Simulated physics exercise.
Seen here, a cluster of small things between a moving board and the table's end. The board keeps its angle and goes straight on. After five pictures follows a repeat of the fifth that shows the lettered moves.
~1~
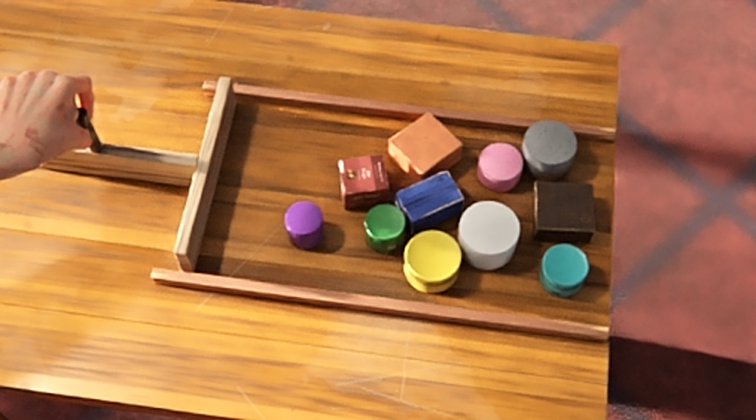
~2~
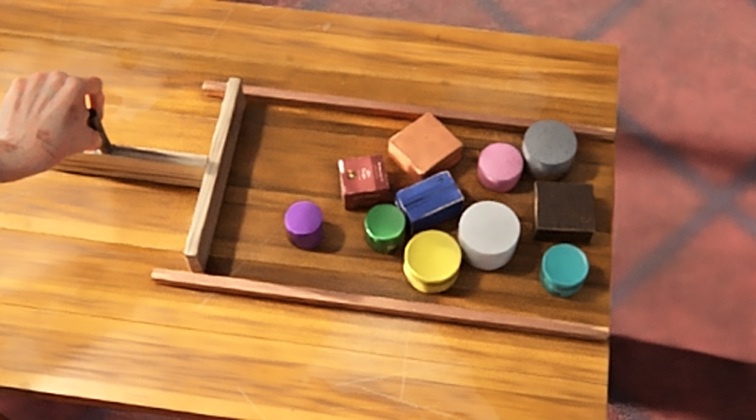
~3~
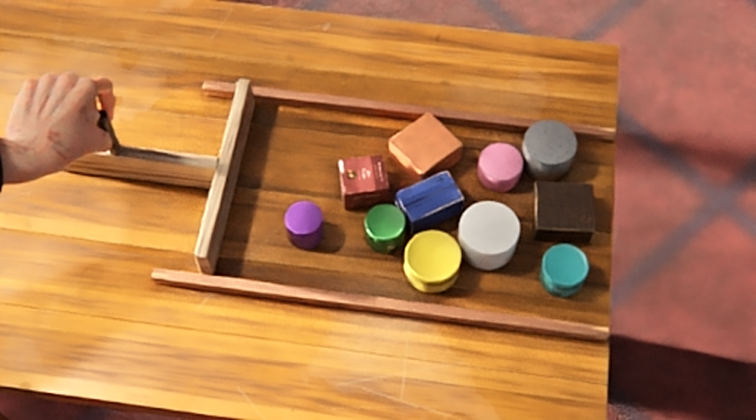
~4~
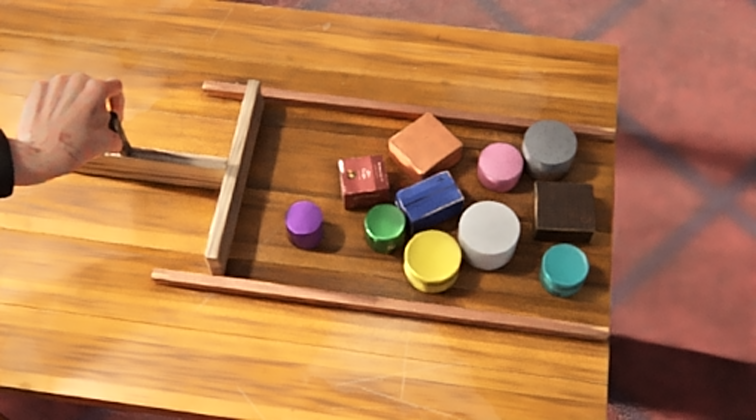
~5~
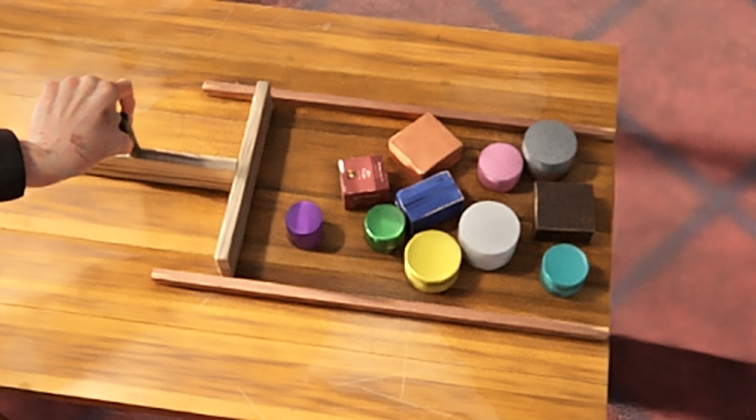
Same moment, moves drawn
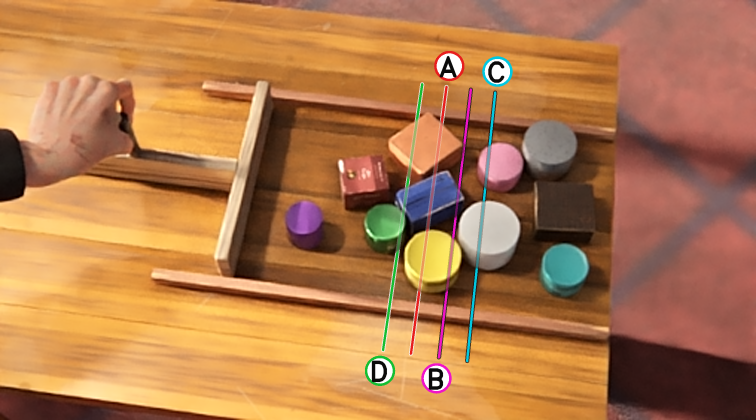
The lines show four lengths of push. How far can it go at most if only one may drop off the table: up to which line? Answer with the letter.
C.
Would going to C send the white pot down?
By then, no.
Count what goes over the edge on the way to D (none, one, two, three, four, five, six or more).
In all, none.
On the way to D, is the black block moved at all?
No.
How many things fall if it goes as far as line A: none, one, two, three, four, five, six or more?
The count is none.
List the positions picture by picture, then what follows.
In the first frame, black block (563, 212); green jar (385, 229); yellow jar (432, 262).
In the second frame, board (214, 162); orange block (425, 150).
In the third frame, board (223, 163); grey pot (548, 151).
In the fourth frame, board (234, 165); blue box (429, 203).
In the fifth frame, board (243, 166); white pot (488, 236); turquoise jar (563, 271); black block (563, 212).
On the marked copy, A at (430, 211); B at (456, 214); C at (482, 217); D at (404, 208).
With C. Early on, board (328, 176); purple pot (347, 232); turquoise jar (563, 271).
Further on, board (416, 187); turquoise jar (567, 274); black block (569, 214).
At the end, board (480, 195); turquoise jar (610, 303); grey pot (613, 157); none fallen.
As for the rest, A is within the limit but short; B is within the limit but short; D is within the limit but short.
